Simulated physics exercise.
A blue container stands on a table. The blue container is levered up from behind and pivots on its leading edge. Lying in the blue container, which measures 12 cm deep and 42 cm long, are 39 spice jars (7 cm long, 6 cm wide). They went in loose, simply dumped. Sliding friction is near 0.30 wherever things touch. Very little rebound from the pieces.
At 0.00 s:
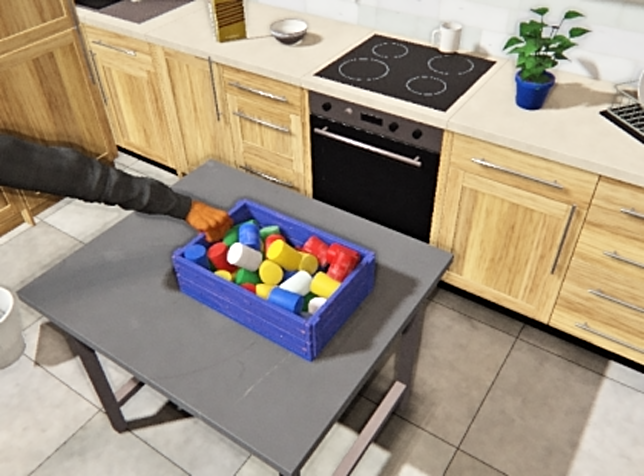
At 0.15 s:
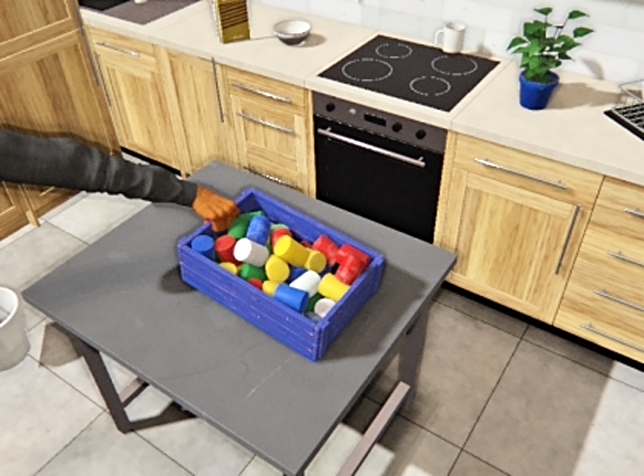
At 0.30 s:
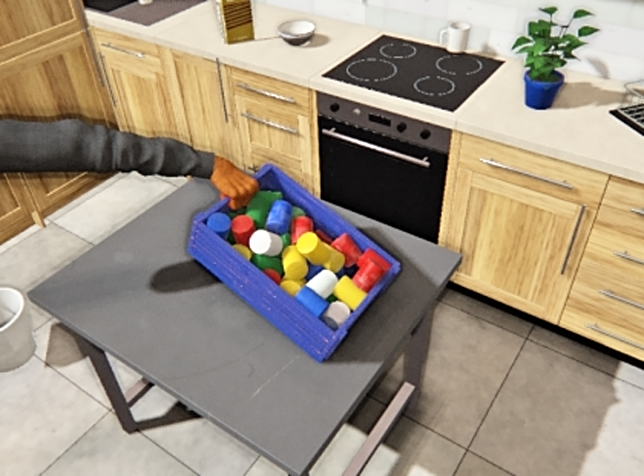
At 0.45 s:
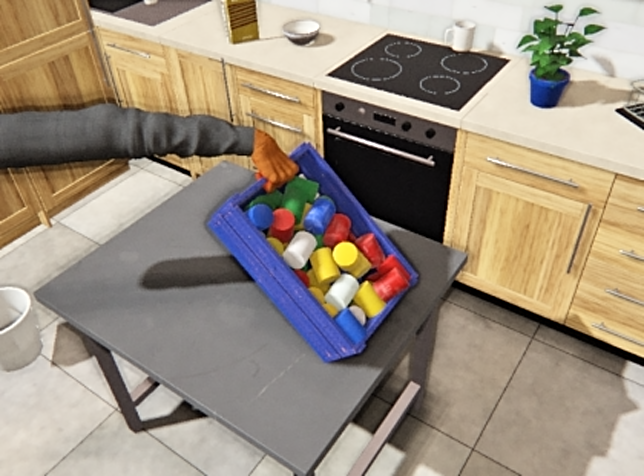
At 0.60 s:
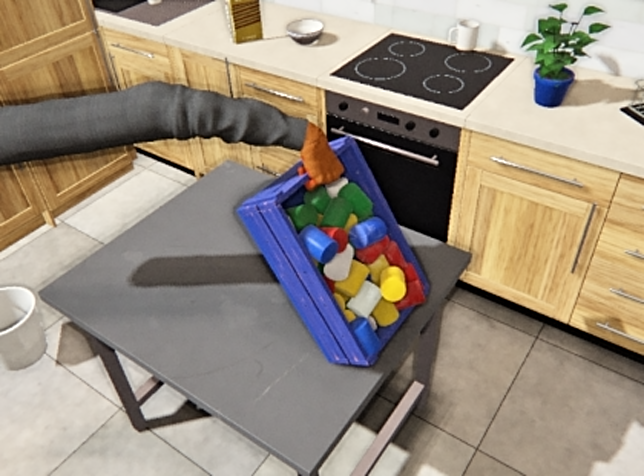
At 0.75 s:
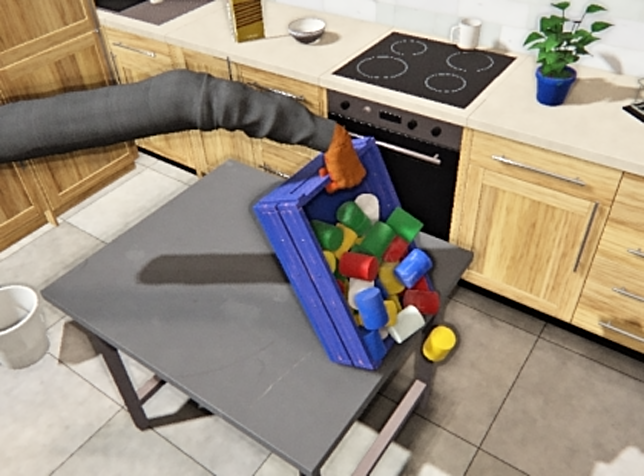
At first, a blue box full of loose, colourful cylindrical items sits flat on a gray kitchen table, with a hand at its far left corner. The hand lifts that side, tilting the box steeply toward the right, and the items shift and bunch toward the low end until a yellow one is out over the edge.
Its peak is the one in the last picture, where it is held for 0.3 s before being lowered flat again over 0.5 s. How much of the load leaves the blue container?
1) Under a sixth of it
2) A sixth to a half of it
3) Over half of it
A sixth to a half of it.
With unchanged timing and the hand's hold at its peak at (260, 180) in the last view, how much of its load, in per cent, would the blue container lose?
Blue container: 0 %.
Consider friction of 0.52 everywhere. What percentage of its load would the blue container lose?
In that case the blue container sheds 50 per cent of its load.
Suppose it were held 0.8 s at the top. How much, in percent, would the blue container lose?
Blue container: 40%.
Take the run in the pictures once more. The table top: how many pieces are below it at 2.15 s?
Around 14, roughly.
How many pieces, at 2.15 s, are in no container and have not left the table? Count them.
Count of pieces: About 0.
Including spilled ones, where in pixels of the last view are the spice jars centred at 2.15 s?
I'd put the middle close to (338, 297).
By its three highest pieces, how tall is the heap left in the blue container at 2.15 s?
14 cm, more or less.
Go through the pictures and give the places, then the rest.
In the first picture (places track the rim corner closest to us here), blue container (306, 322); tipped 0°; all still inside.
In the second picture, blue container (316, 326); tipped 7°.
In the third picture, blue container (334, 334); tipped 23°.
In the fourth picture, blue container (354, 347); tipped 42°.
In the fifth picture, blue container (368, 359); tipped 58°.
In the sixth picture, blue container (373, 363); tipped 65°; 1 out, the lowest jar at (439, 344).
After 0.97 s, tilt 65°; the blue container is down by 6 of 39.
After 1.25 s, tilt 42°; the blue container is down by 10 of 39.
After 1.65 s, tilt 0°; the blue container is down by 14 of 39.
Outcome (at 2.15 s), the blue container is down by 14 of 39. Asked share, 14 of 39, 36 per cent.
